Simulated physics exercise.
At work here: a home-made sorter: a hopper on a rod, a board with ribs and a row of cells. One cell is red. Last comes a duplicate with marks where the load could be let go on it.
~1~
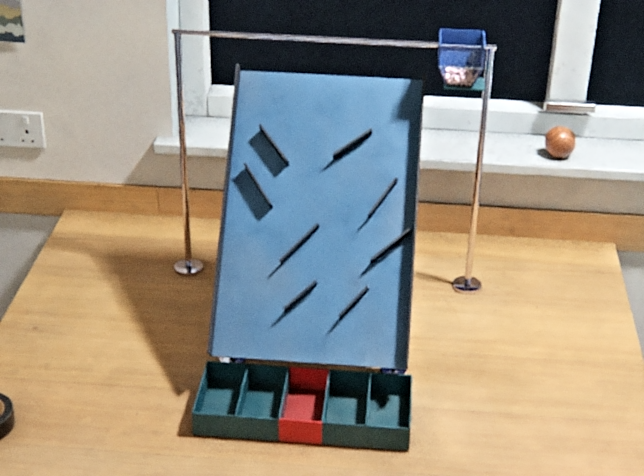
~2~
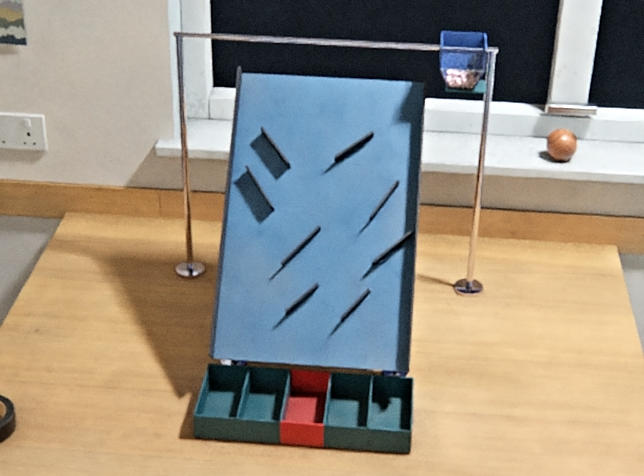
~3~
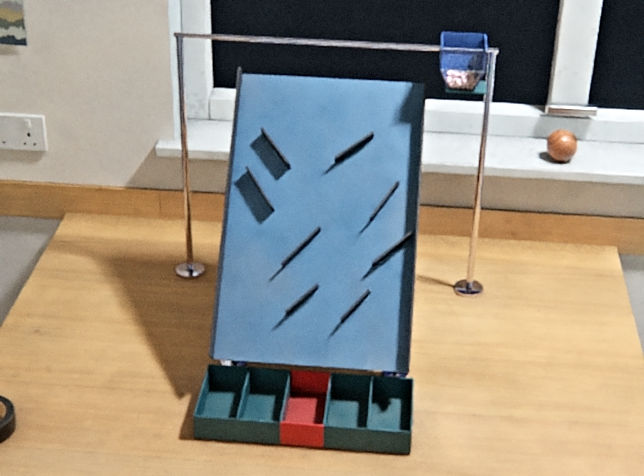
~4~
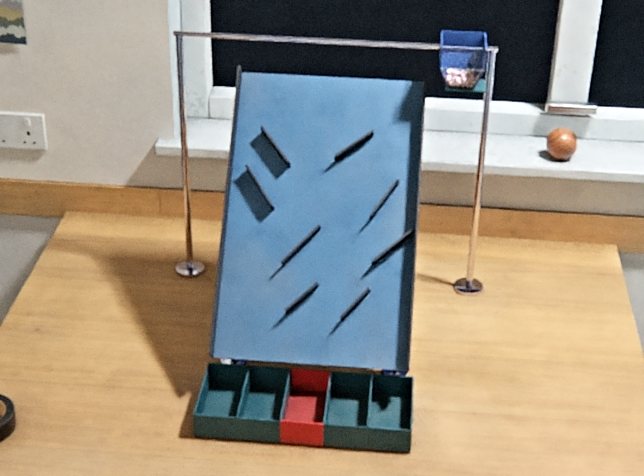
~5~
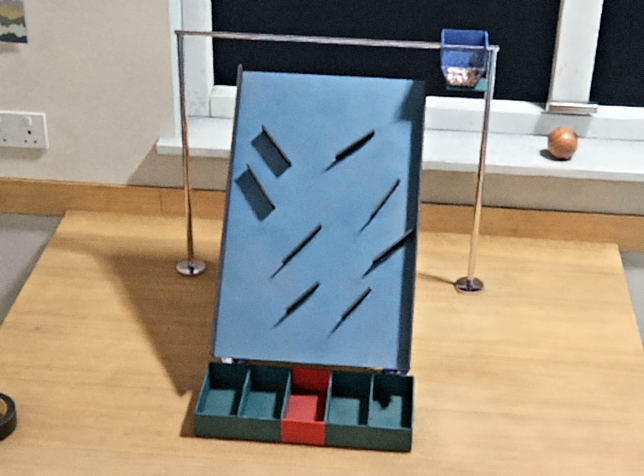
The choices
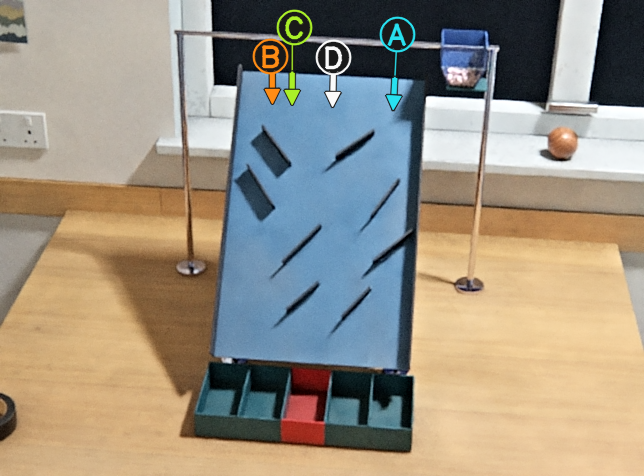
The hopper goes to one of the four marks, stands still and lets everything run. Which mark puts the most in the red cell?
Go for A.
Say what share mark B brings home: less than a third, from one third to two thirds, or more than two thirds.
Less than a third.
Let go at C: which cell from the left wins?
The first.
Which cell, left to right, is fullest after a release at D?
It is the first one.
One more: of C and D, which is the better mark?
Here it is mark C.
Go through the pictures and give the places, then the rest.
Hopper at (459, 77), sugar pearls, door shut, in the first picture.
Ribs (261, 127) to (289, 164), (335, 157) to (373, 131), (246, 166) to (272, 207), in the second picture.
Ribs (371, 217) to (398, 181), (281, 264) to (320, 227), (372, 263) to (412, 232), in the third picture.
Ribs (285, 310) to (317, 283), (341, 317) to (369, 288), in the fourth picture.
Red cell at (303, 431), number 3 of 5 from the left, in the fifth picture.
On the marked copy, mark A meets the board at (393, 104); mark B meets the board at (272, 98); mark C meets the board at (292, 99); mark D meets the board at (332, 101).
With A, about a third in the red cell, about a third in other cells, about a quarter outside the box.
With B, a small part in the red cell, about two thirds in other cells, about a quarter outside the box.
With C, about a quarter in the red cell, about two thirds in other cells, a small part outside the box.
With D, a stray few in the red cell, most in other cells, a small part outside the box.
